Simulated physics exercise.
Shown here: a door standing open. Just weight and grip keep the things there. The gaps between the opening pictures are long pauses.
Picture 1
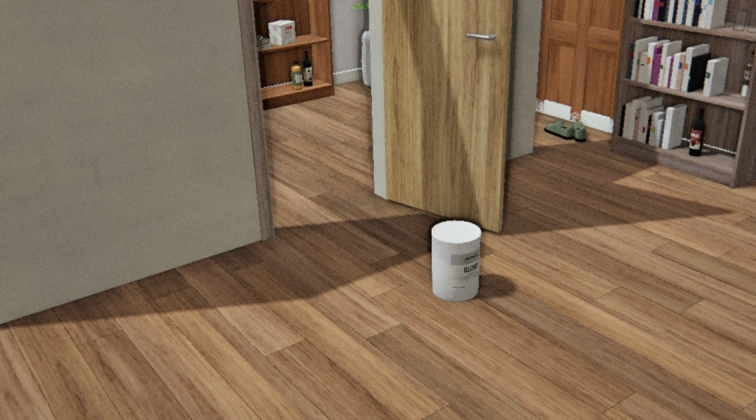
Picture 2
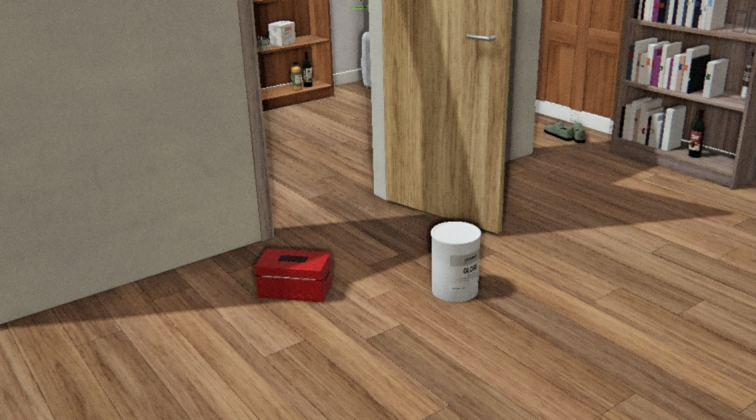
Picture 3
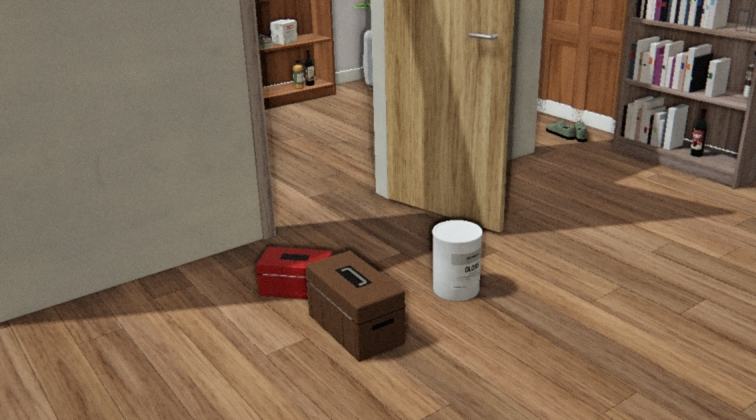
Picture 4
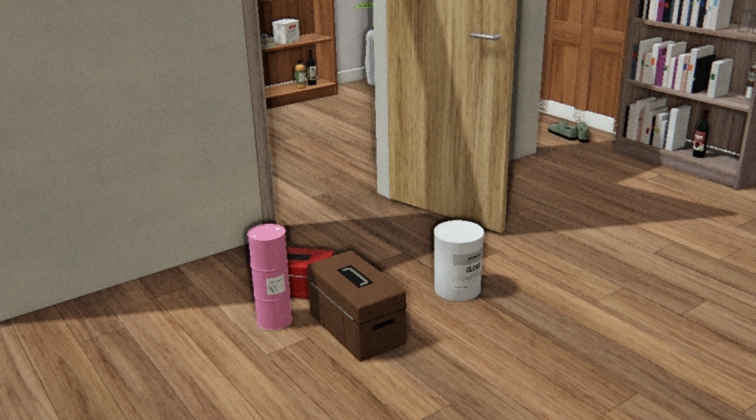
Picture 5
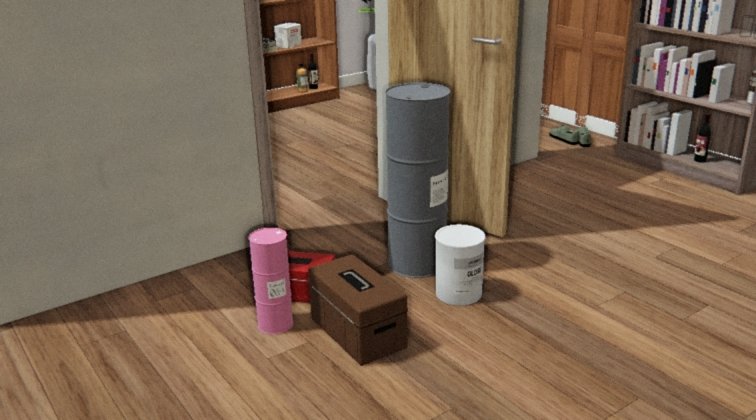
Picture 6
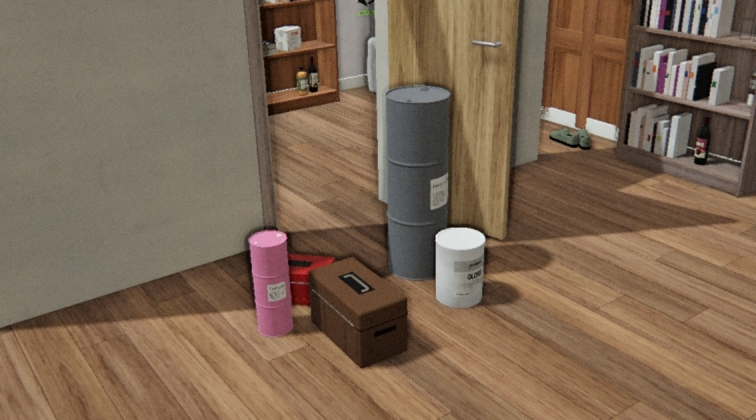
Open wooden door standing still as a red toolbox, brown toolbox, pink canister and grey drum appear in turn near a white pail.
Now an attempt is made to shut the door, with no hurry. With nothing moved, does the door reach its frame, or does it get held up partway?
My bet is the door will never touch the frame.
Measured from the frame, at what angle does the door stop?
The door ends up some 75° open.
Then, 0.40 s past the last view, open by 93°.
Then, 0.60 s past the last view, open by 83°.
Finally, open by 75°; all 5 still in place. Final places as the last picture's camera would see them, grey drum near (417, 184).
